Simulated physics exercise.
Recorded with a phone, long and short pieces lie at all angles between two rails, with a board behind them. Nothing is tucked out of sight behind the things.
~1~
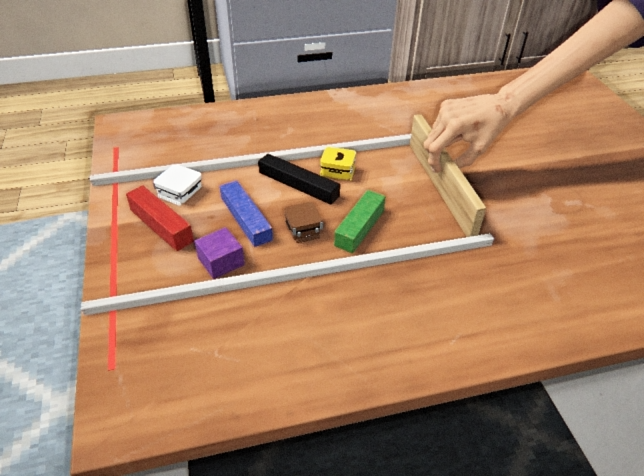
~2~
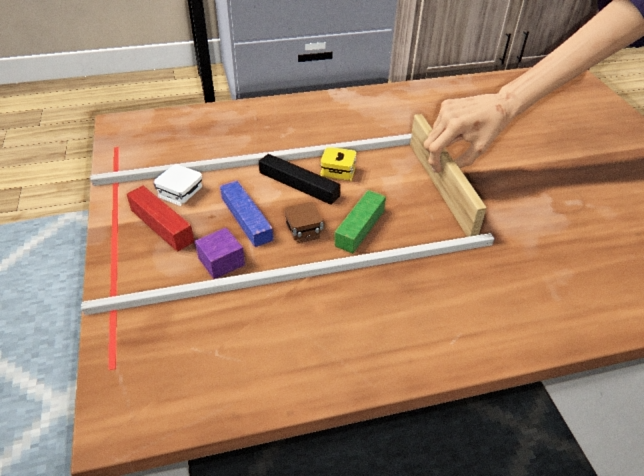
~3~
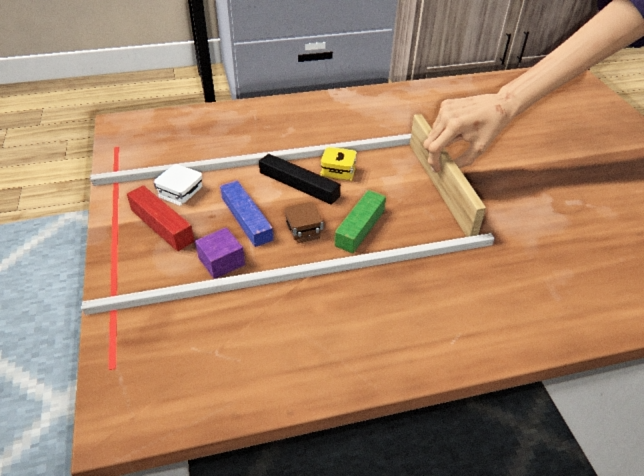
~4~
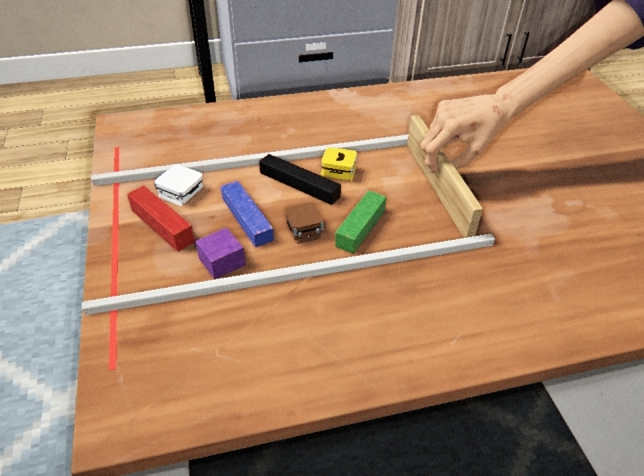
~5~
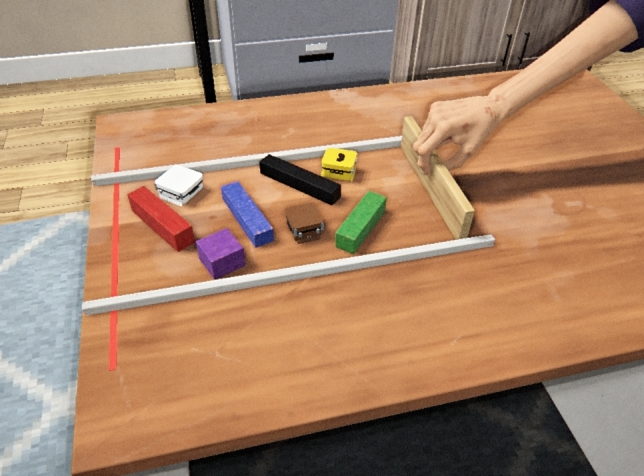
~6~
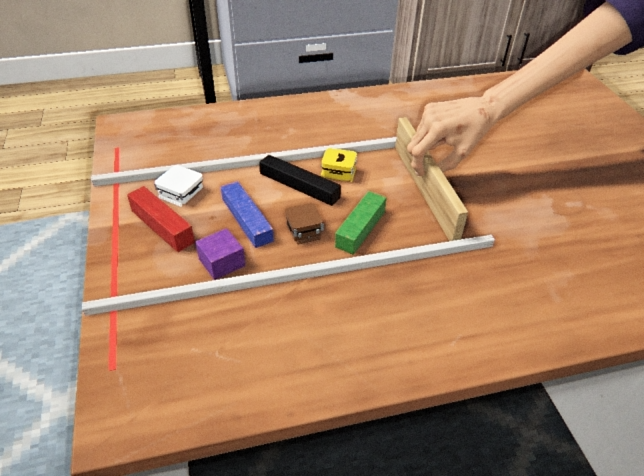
We see a hand holding a wooden board upright behind colored bars, blocks and small cases scattered between two pale rails on a table; the board stays nearly still, then slides slightly left while the pieces remain in place.
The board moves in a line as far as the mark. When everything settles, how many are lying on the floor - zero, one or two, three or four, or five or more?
When it settles, five or more are on the floor.
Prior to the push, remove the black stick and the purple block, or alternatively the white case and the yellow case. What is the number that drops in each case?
You'd get 4 in the first case and 4 in the second one.
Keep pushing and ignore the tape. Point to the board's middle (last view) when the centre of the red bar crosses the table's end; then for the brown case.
Its middle is about (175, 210) and about (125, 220).
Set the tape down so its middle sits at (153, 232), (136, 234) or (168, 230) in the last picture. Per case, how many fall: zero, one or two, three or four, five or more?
Result per tape, as listed: 1 or 2; 3 or 4; one or two.
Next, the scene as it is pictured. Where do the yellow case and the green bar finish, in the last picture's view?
First (97, 199), then (101, 268).
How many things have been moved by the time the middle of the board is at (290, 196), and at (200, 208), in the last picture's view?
Tally: First 6; then 8.
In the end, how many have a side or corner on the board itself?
Count recorded: 2.
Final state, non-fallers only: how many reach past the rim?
It's 1.
Early on, none off yet; red bar at rest near (160, 218); white case at rest near (180, 186); purple block at rest near (221, 254).
A while later, none off yet; red bar moving near (153, 220); white case travelled a little near (168, 186); purple block travelled about its own width near (196, 264).
Further along, none off yet; red bar travelled about its own width near (78, 234); white case travelled well along near (95, 192); purple block travelled well along near (126, 277).
Finally, the number that fall off is five or more; lost, black stick, brown case, blue bar, purple block, white case and red bar.
